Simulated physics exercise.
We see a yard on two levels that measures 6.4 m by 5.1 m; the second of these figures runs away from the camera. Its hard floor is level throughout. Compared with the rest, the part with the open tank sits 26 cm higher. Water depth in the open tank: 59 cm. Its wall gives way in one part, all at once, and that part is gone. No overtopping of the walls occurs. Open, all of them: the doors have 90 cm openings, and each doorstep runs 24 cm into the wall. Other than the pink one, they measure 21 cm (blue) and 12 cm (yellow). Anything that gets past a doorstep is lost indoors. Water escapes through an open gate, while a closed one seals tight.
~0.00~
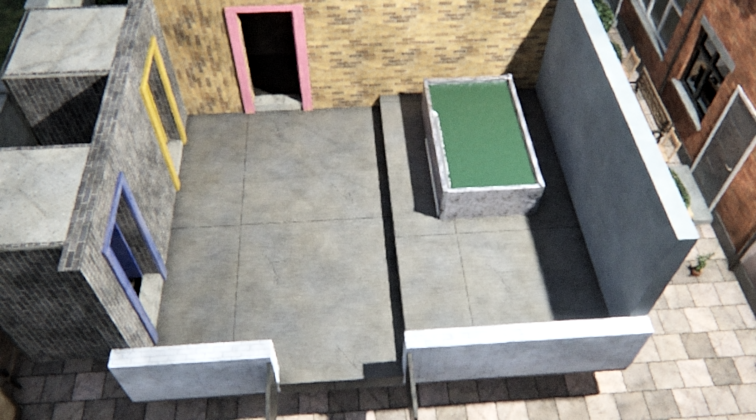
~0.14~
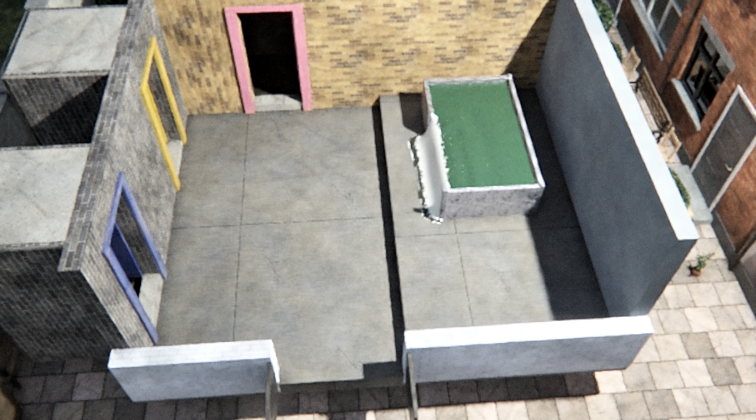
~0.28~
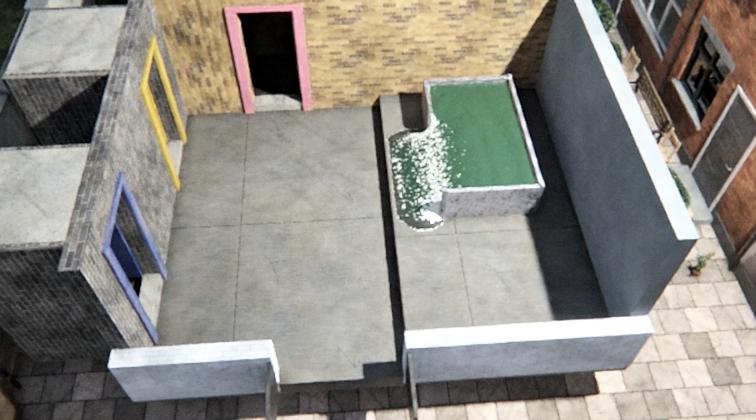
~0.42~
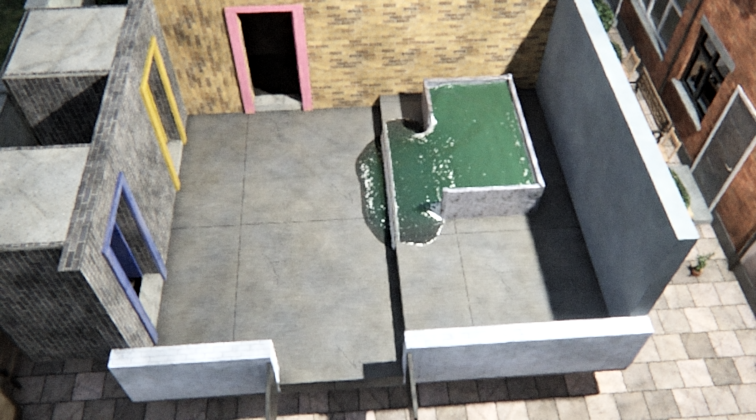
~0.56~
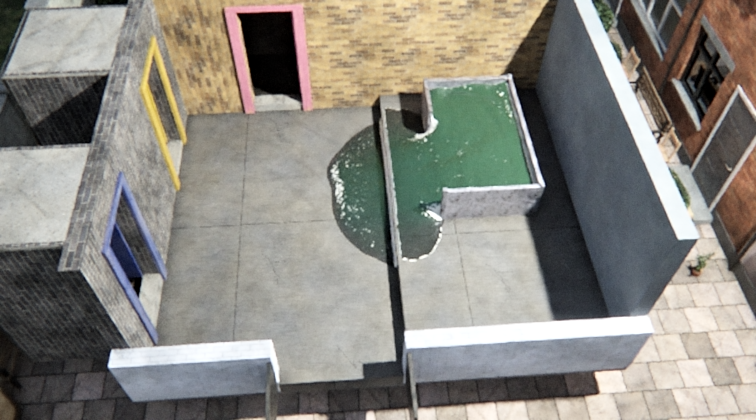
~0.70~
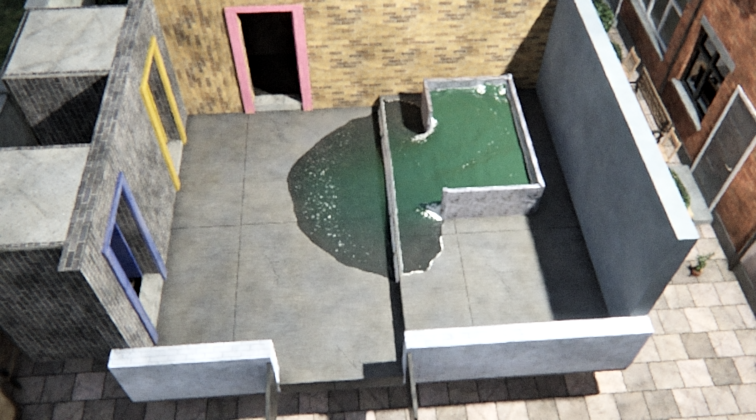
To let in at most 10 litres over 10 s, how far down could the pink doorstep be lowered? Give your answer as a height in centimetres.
Down to roughly 8.5 cm.
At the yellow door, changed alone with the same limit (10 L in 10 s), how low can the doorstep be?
Roughly 20 cm at the yellow door.
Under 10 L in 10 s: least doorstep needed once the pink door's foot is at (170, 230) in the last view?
Around 23 cm would do it.
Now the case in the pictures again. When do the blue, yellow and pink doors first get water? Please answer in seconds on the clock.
Blue 2.0 s, yellow 1.4 s, pink 1.3 s.
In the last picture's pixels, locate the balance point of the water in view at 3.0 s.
The water's centre is at about (315, 208).
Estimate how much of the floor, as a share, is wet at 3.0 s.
Wet share: Near 65 %.
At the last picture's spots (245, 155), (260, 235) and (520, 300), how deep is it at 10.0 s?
7, 7 and 0 cm, respectively.
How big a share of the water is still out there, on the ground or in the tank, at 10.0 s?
Around 80 percent is still there.
After 1.4 s water covers 50 % of the floor, deepest (26 cm) near (430, 194); 3 cm at the pink door, 0 litres in over its 16 cm doorstep.
After 3.0 s water covers 65 % of the floor, deepest (33 cm) near (152, 363); 3 cm at the pink door, 0 litres in over its 16 cm doorstep.
After 10.0 s water covers 65 % of the floor, deepest (12 cm) near (317, 110); 8 cm at the pink door, 0 litres in over its 16 cm doorstep.
At the pink door as built, the water arrived by 1.4 s and peaked near 12 cm at 4.6 s.
Run again over the same 10 s with other heights there, 18 litres in over 7.5 cm, 3 litres over 10 cm. The limit of 10 litres is kept from about 8.5 cm up.
